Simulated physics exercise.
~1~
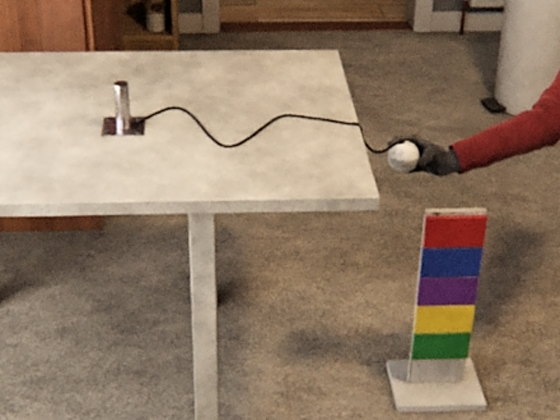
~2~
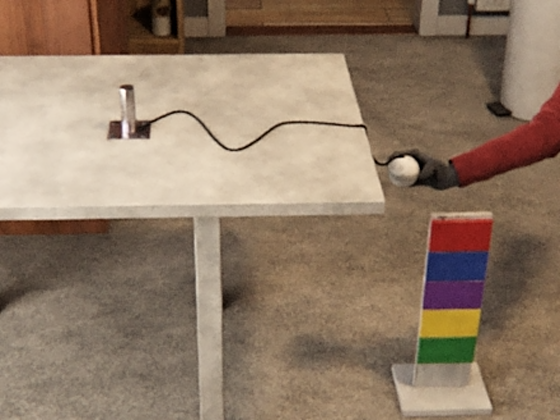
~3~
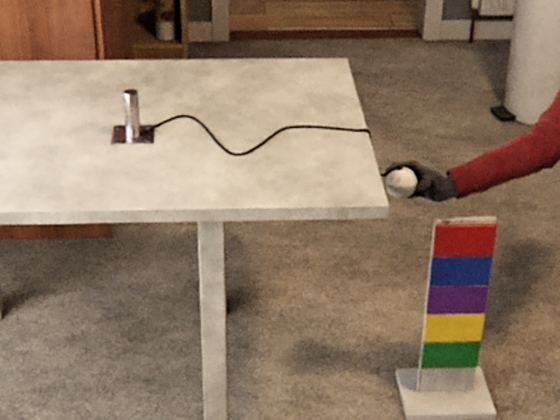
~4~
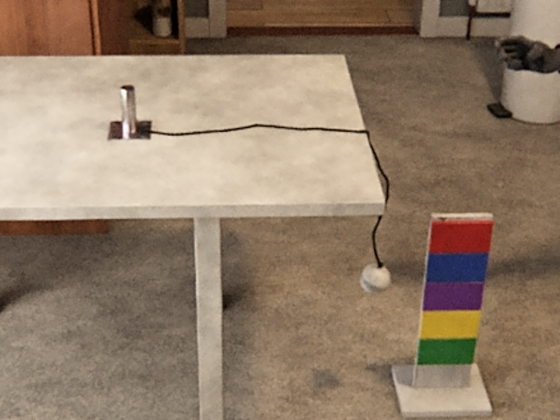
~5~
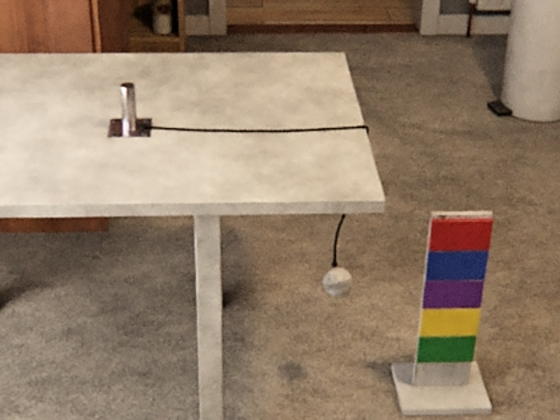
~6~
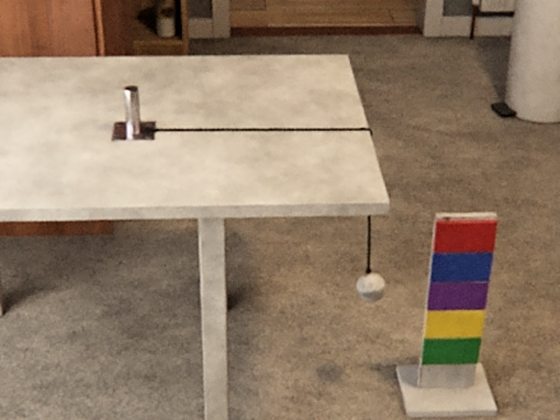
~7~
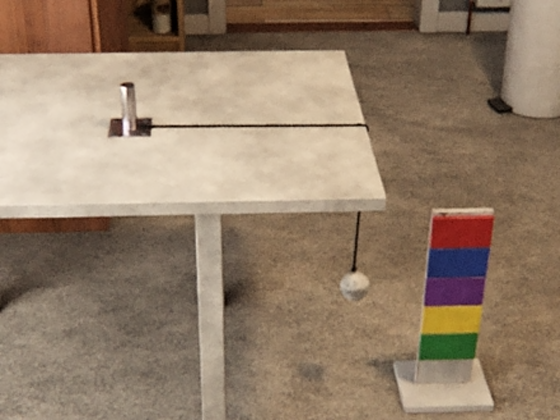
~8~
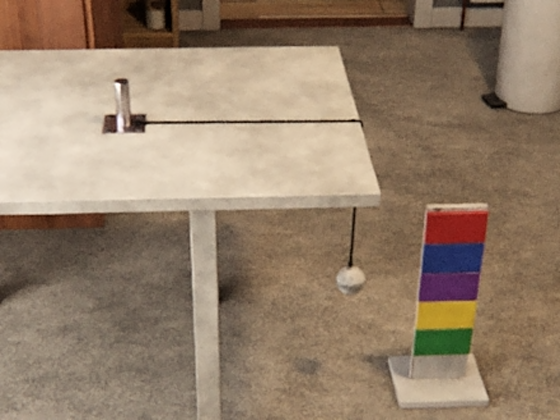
We see a gloved hand lower a white ball on a dark cord past a desk's right edge, beside a board of coloured bands, then let go and withdraw. The ball drops a little, swings left and right, and ends hanging level with the purple band.
